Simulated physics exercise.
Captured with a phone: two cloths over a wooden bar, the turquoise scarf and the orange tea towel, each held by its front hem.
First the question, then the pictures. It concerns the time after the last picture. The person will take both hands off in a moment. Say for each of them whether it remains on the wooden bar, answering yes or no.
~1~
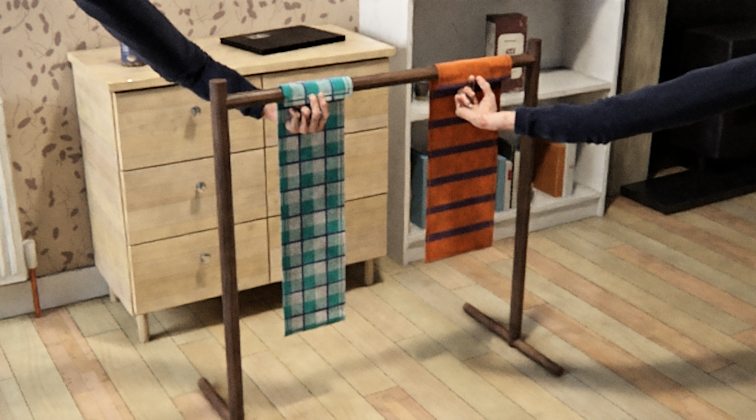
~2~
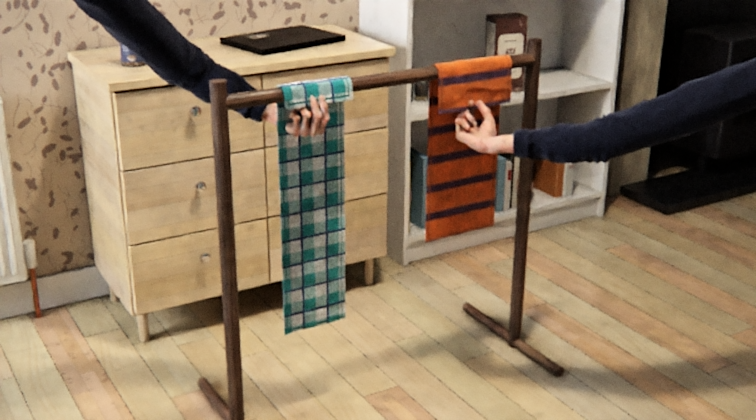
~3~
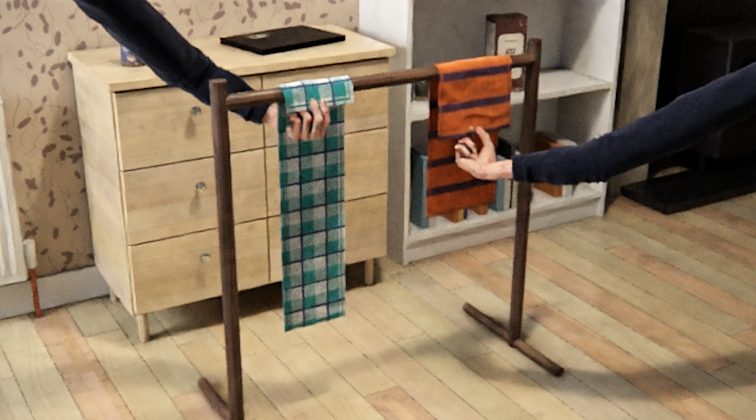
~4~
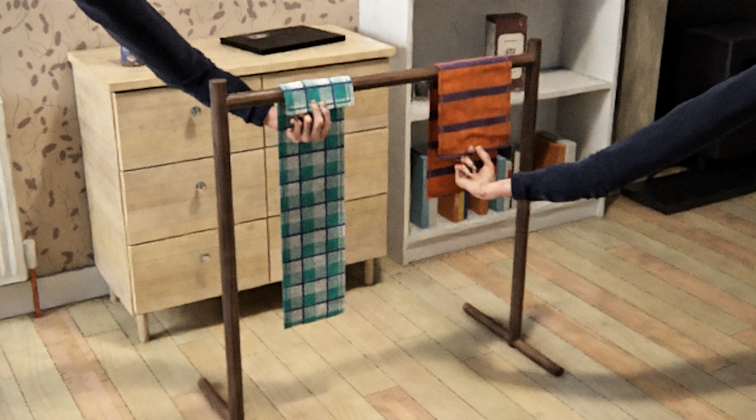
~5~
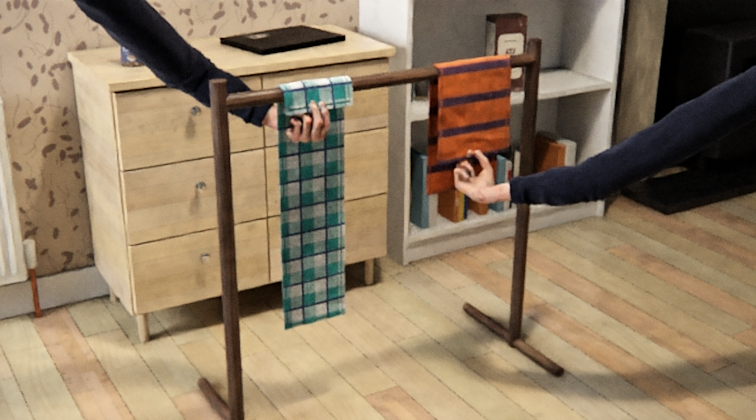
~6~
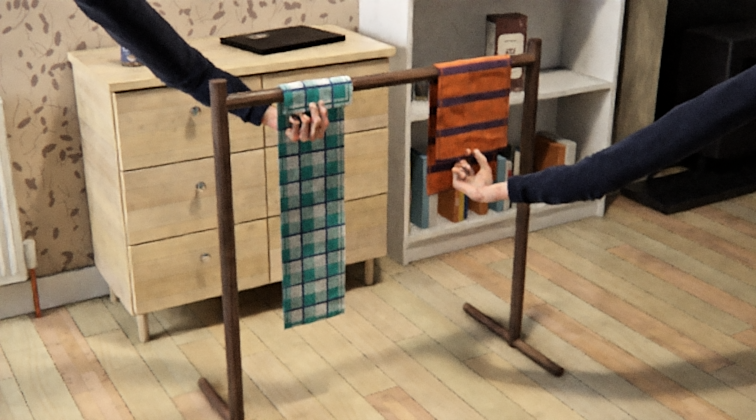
Turquoise scarf: No; orange tea towel: Yes.
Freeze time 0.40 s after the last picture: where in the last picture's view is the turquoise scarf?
Near (314, 309).
Then, 0.40 s on from there, scarf clear of the rail and dropping near (314, 309); tea towel as it was left.
Then, 0.68 s on from there, scarf in a heap on the floor near (315, 398); tea towel as it was left.
In the end, scarf in a heap on the floor near (314, 398); tea towel as it was left. The turquoise scarf is pulled off by its long side and the orange tea towel stays on.
